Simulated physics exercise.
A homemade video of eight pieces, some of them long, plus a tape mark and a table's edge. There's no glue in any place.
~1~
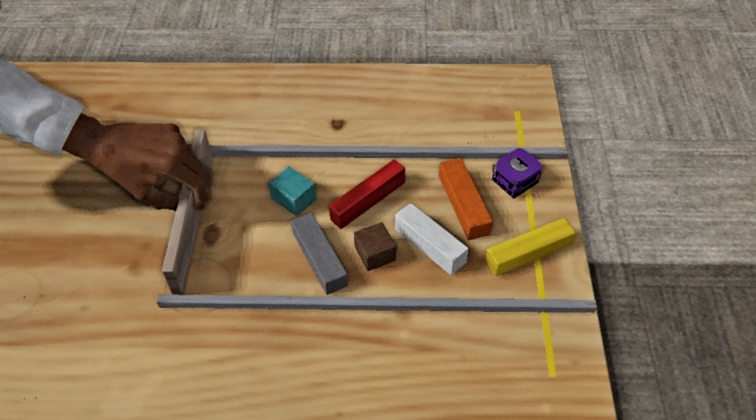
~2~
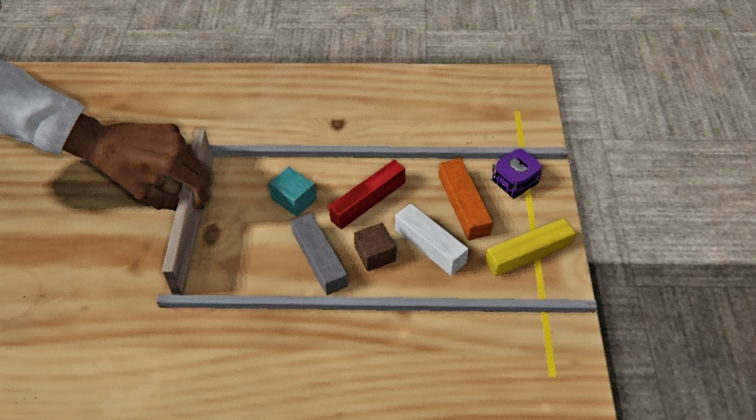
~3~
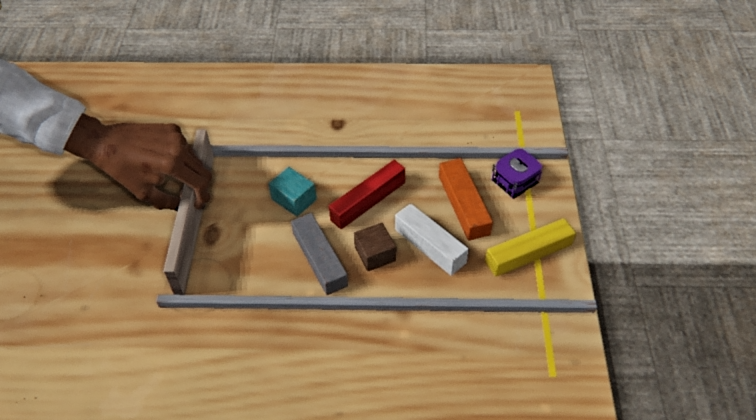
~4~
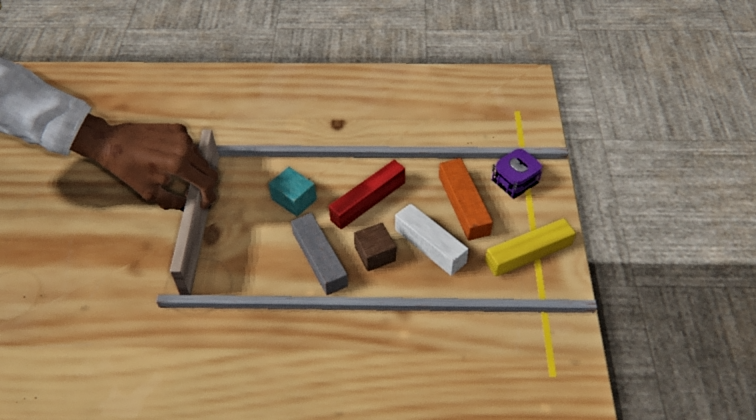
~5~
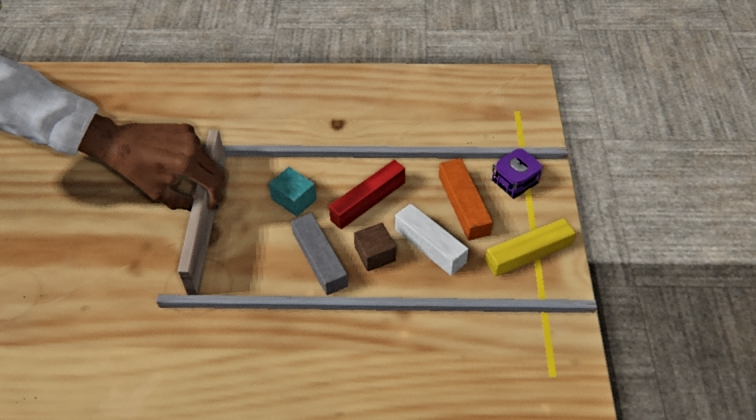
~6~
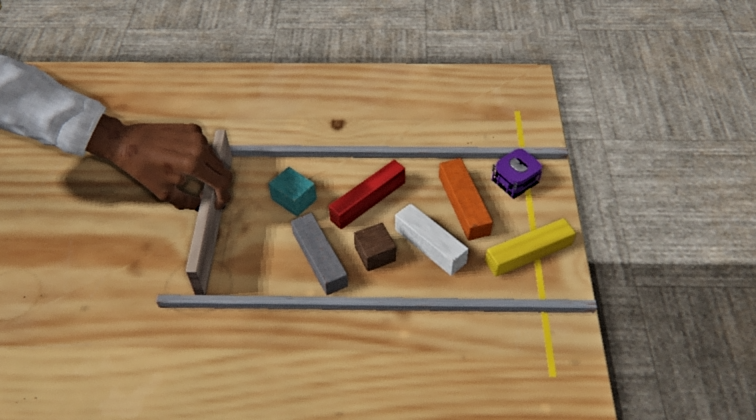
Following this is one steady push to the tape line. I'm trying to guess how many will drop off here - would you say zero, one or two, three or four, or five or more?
Most likely the ones that land below will number more than a pair, under five.
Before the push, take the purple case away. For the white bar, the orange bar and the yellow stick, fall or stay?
White bar: Is gone; orange bar: Is gone; yellow stick: Is gone.
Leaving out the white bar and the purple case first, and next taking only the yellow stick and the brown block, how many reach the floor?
The answer is 2 and then 2.
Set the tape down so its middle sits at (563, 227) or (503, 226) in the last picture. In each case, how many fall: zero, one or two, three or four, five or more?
In order, you'd get five or over falling, then three or four.
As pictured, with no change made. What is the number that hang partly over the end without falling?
That'd be 2.
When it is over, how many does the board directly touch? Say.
At rest, 2 are in contact.
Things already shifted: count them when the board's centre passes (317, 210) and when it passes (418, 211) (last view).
I count 3 first and 8 after.
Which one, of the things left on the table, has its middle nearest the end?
That would be the red stick.
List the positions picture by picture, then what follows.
Yellow stick (530, 247); purple case (517, 173); orange bar (465, 198); board (190, 209); tape (533, 226), in the first picture.
Purple case (517, 173); turquoise block (293, 192), in the second picture.
Orange bar (465, 198); brown block (375, 247), in the third picture.
Yellow stick (530, 247); red stick (368, 194), in the fourth picture.
Purple case (517, 173); white bar (431, 239), in the fifth picture.
Yellow stick (530, 247); purple case (517, 173); orange bar (465, 198); board (211, 209); tape (533, 226), in the sixth picture.
Soon after, none off yet; yellow stick at rest near (530, 247); purple case at rest near (517, 173); orange bar at rest near (465, 198).
At rest, the number that fall off is three or four; fallen, white bar, orange bar, purple case and yellow stick.
